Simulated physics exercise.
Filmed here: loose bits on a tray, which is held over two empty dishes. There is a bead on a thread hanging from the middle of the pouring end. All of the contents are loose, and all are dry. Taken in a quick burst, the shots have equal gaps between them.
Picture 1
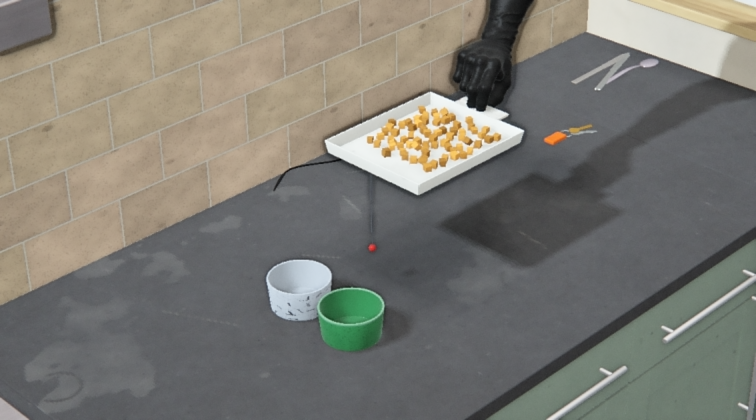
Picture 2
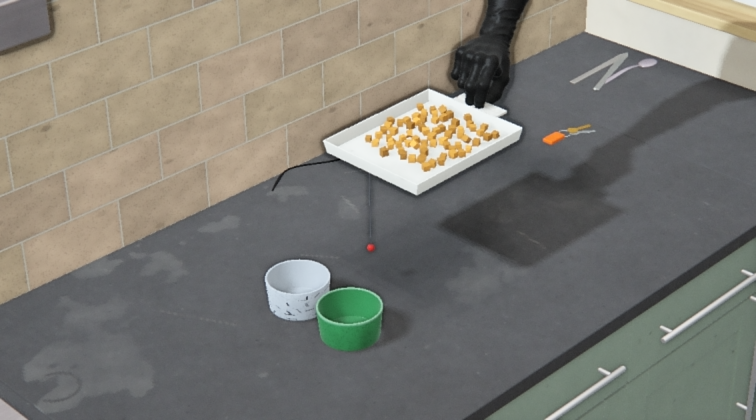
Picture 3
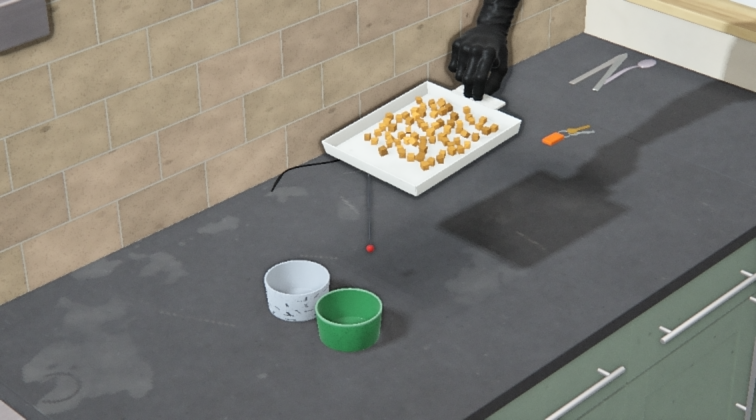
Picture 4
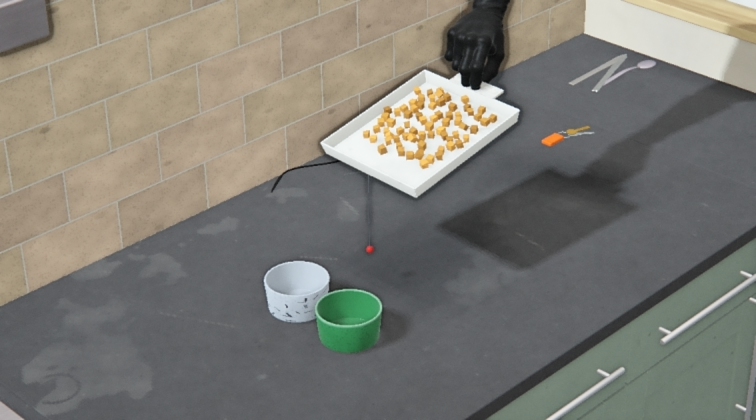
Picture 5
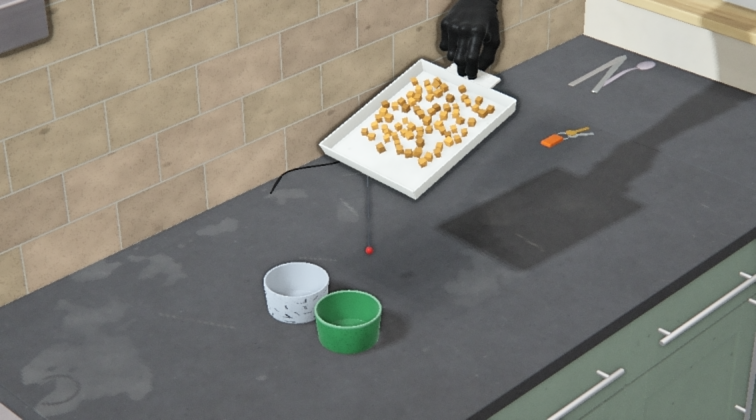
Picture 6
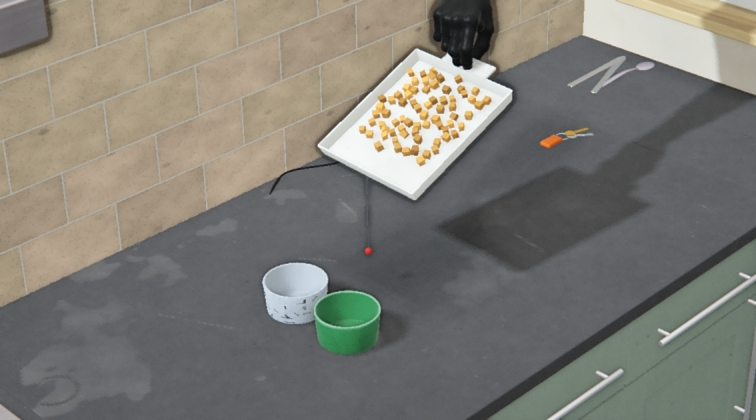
A black-gloved hand steadily tilts a white tray of croutons above two small empty dishes.
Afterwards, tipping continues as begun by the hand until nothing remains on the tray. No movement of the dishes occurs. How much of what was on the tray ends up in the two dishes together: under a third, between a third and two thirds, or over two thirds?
Misses upwards of two thirds.
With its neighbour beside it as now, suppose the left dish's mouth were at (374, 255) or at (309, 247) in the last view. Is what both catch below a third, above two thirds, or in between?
Under a third, then in the middle band.
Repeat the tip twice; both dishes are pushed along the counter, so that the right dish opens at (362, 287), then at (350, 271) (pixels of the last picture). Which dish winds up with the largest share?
In order: The right-hand one. Then: The right-hand one.
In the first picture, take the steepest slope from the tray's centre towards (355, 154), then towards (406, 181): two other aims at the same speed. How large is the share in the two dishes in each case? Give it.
First case: 0 %; second case: 0 %.
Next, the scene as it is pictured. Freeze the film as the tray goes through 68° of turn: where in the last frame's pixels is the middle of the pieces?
The load's middle is around (371, 163).
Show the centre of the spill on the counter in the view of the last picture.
Somewhere about (357, 305), I'd say.
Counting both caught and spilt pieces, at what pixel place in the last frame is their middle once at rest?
Roughly at (347, 308).
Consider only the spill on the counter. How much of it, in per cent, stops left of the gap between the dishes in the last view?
Around 20 percent of the pieces.
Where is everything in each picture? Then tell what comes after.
Corners of the pouring end at (329, 141) and (418, 183), level; middle of the load at (433, 139), croutons; left dish at (276, 301); right dish at (328, 331); bead on its thread at (373, 248), in the first picture.
Corners of the pouring end at (327, 141) and (417, 183), level; middle of the load at (432, 137), in the second picture.
Corners of the pouring end at (326, 141) and (416, 184), tipped barely, level across its low end; middle of the load at (431, 133), in the third picture.
Corners of the pouring end at (325, 142) and (414, 186), tipped a little, level across its low end; middle of the load at (429, 127), in the fourth picture.
Corners of the pouring end at (323, 144) and (413, 189), tipped clearly, level across its low end; middle of the load at (427, 121), in the fifth picture.
Corners of the pouring end at (321, 145) and (412, 191), tipped clearly, level across its low end; middle of the load at (424, 116), a small part on the move; left dish at (272, 305); right dish at (324, 334), in the sixth picture.
Soon after the last picture, tray tipped steeply; nearly all on the tray; a stray few in the air.
A little later, tray tipped past a quarter turn; about two thirds on the tray; a small part in the left dish; about a quarter outside both; a stray few in the air.
Later still, tray tipped past a quarter turn; a small part in the right dish; a small part in the left dish; most outside both.
At rest, tray tipped past a quarter turn; a small part in the right dish; a small part in the left dish; most outside both.
